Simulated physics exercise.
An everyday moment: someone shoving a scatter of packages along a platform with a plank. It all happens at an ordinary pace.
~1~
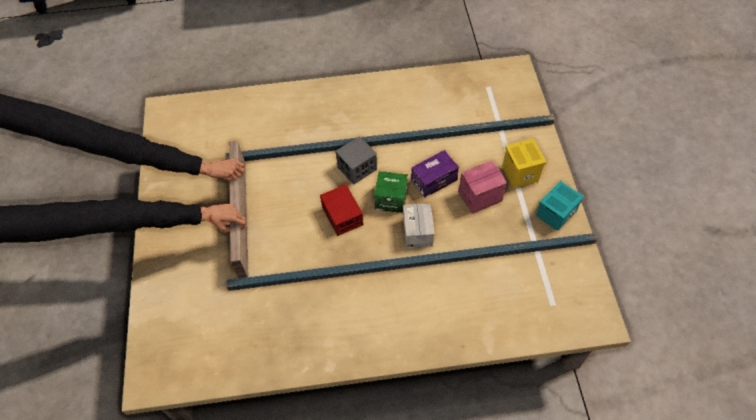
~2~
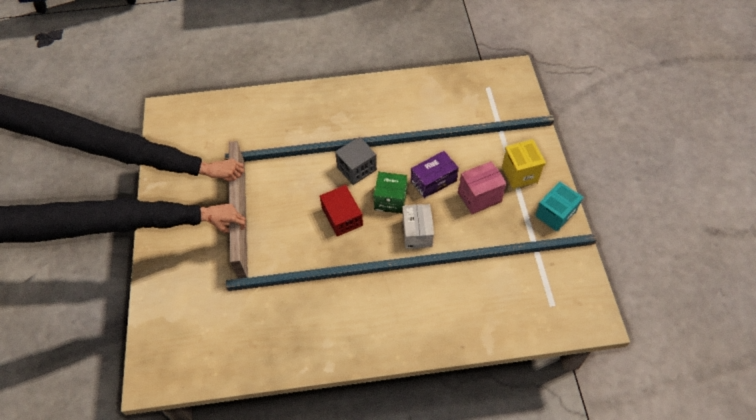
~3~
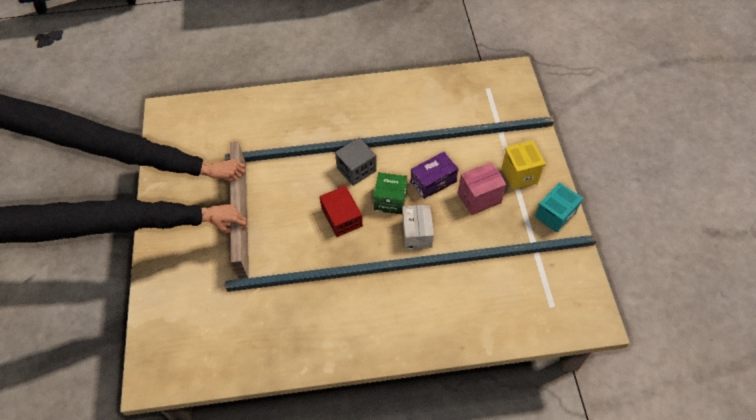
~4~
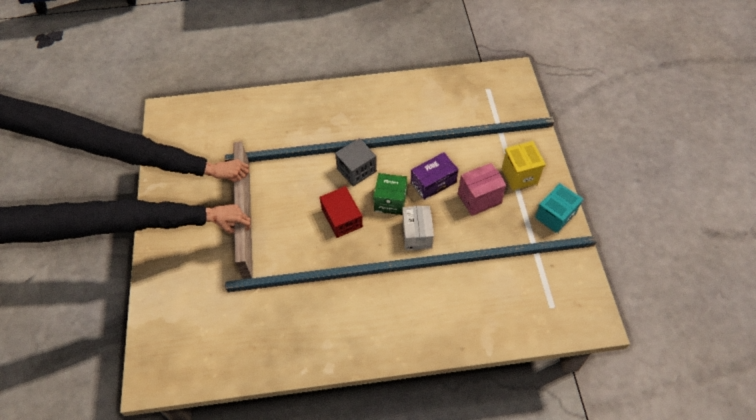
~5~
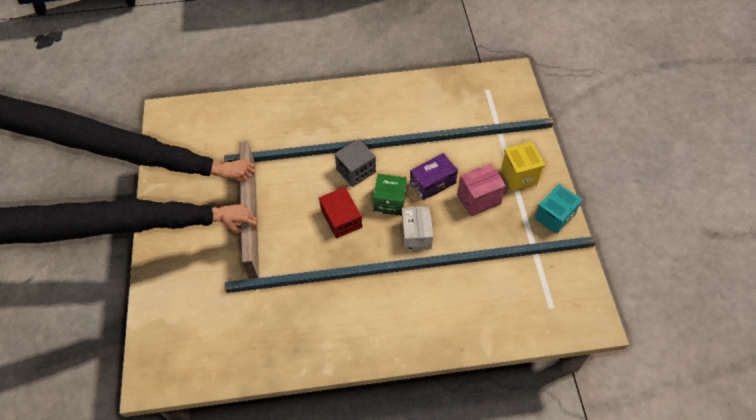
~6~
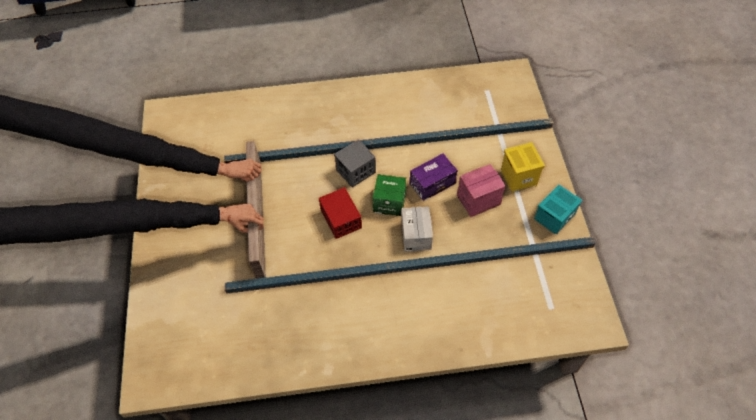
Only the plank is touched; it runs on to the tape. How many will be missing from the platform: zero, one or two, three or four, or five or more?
Outcome: The number that fall off is one or two.
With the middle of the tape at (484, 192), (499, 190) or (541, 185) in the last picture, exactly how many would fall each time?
In that order 0, 0 and 5.
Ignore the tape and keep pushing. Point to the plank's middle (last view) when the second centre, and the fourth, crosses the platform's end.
Near (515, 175) and (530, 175).
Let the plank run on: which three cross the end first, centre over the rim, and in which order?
Earliest first: The yellow tote, then the purple box, then the turquoise tote.
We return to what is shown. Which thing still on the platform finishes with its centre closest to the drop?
It is the turquoise tote.
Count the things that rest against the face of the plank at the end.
3 of them.
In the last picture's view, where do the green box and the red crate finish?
The green box at (550, 163), the red crate at (535, 193).
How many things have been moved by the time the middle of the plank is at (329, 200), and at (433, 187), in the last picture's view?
At the one place 1, at the other 7.
Early on, none off yet; turquoise tote at rest near (557, 210); yellow tote at rest near (521, 168); pink box at rest near (481, 191).
A while later, none off yet; turquoise tote at rest near (557, 210); yellow tote travelled a little near (532, 167); pink box travelled about its own width near (508, 190).
Finally, the number that fall off is one or two; lost, purple box and yellow tote.
